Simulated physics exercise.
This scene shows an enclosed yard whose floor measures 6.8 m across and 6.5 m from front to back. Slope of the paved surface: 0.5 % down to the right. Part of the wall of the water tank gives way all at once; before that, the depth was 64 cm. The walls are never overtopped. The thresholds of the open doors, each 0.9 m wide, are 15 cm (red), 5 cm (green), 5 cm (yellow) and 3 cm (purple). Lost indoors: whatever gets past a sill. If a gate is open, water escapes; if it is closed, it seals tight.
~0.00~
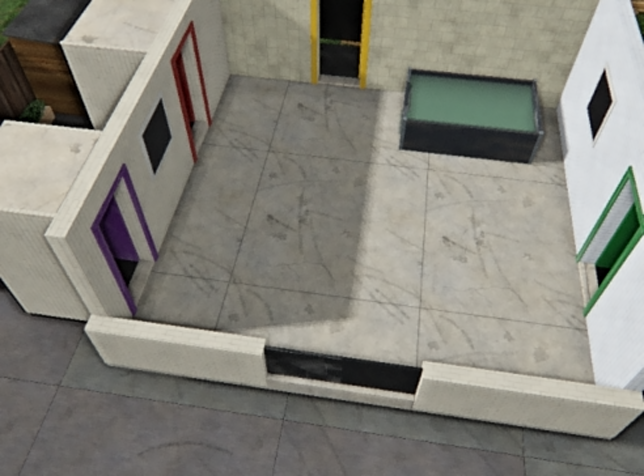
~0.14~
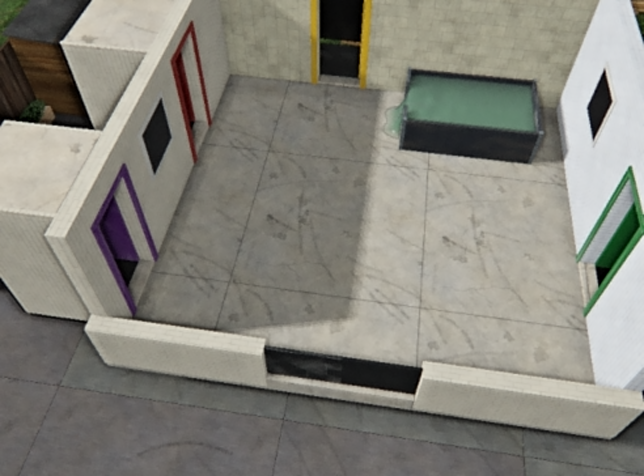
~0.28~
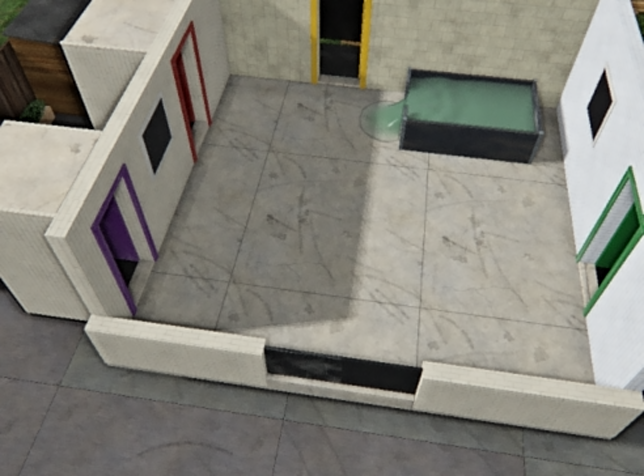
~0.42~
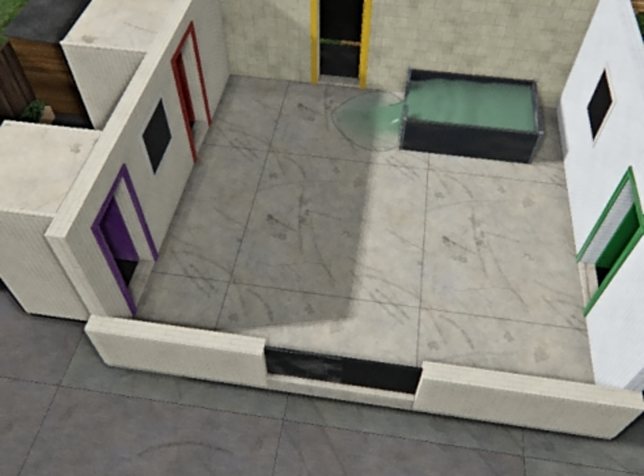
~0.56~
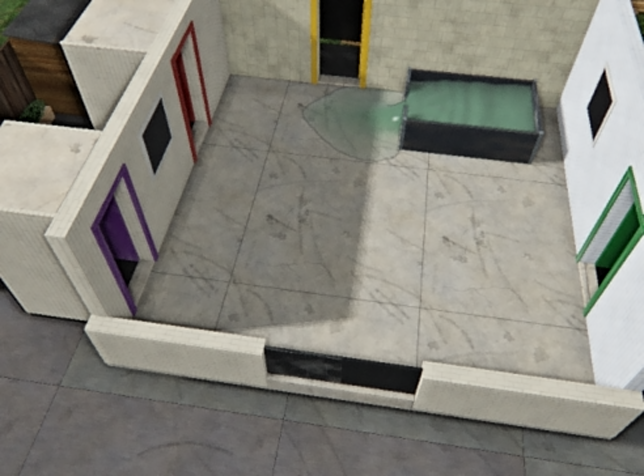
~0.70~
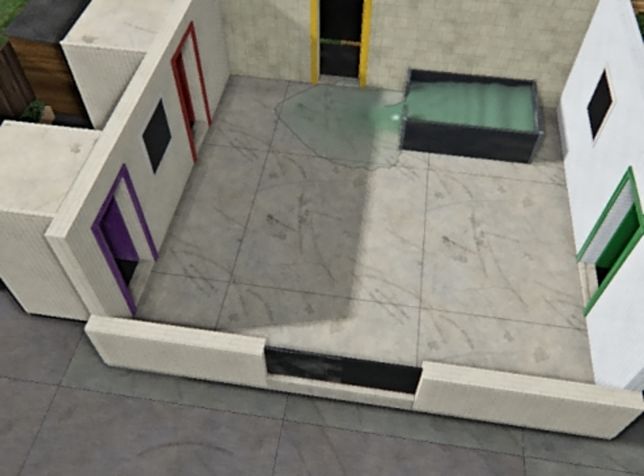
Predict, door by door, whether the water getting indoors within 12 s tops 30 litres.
In order: At the red door the inflow will remain within the limit; at the green door the inflow will remain within the limit; at the yellow door the inflow will break the limit; at the purple door the inflow will break the limit.
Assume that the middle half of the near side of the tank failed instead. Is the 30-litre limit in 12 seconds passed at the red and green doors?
Against the limit, the red door stays within it and the green door exceeds it.
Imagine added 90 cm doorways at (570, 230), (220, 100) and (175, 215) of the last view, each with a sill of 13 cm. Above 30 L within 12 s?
So, in the order given, it's shy of the mark, then beyond the mark, then shy of the mark.
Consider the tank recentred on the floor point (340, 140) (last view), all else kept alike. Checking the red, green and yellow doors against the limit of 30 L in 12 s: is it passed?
Lab note: Red door limit exceeded; green door limit not exceeded; yellow door limit not exceeded.
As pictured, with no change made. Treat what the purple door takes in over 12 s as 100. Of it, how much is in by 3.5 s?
By then it's near 0% of the total.
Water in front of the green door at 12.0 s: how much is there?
It's some 8.5 centimetres deep.
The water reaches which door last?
It's the green door.
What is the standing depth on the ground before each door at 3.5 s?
Centimetres: Red 15 / green 0 / yellow 9 / purple 4.
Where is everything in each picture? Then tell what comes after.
The water tank at (471, 103) is whole and still, 64 cm deep, in the first frame.
The front is at (395, 109), 0.5 m from the gap at (406, 113); 0.2 m2 of floor is under water; 64 cm left at the back of the water tank, in the second frame.
The front is at (364, 117), 0.8 m from the gap at (406, 115); 0.7 m2 of floor is under water; 64 cm left at the back of the water tank, in the third frame.
Water pours out at (406, 114) and has run 1.4 m, to (337, 112); typically 6 cm deep outside, 64 cm at the water tank's back, in the fourth frame.
The front is at (307, 111), 2.0 m from the gap at (406, 115); 2.9 m2 of floor is under water; 64 cm left at the back of the water tank, in the fifth frame.
Water pours out at (406, 114) and has run 2.5 m, to (281, 108); typically 4 cm deep outside, 63 cm at the water tank's back, in the sixth frame.
After 1.4 s water covers 25 % of the floor and is deepest (34 cm) near (396, 125); red door not reached, green door not reached, yellow door 13 cm at the sill, 11 L in, purple door not reached.
After 2.2 s water covers 30 % of the floor and is deepest (32 cm) near (238, 79); red door 16 cm at the sill, 0 L in, green door not reached, yellow door 12 cm at the sill, 42 L in, purple door not reached.
After 3.5 s water covers 35 % of the floor and is deepest (22 cm) near (236, 84); red door 15 cm at the sill, 4 L in, green door not reached, yellow door 9 cm at the sill, 73 L in, purple door 4 cm at the sill, 0 L in.
After 7.0 s water covers 60 % of the floor and is deepest (12 cm) near (136, 310); red door 9 cm at the sill, 5 L in, green door not reached, yellow door 6 cm at the sill, 101 L in, purple door 7 cm at the sill, 11 L in.
After 12.0 s water covers 90 % of the floor and is deepest (11 cm) near (590, 410); red door 5 cm at the sill, 5 L in, green door 8 cm at the sill, 7 L in, yellow door 6 cm at the sill, 109 L in, purple door 6 cm at the sill, 59 L in.
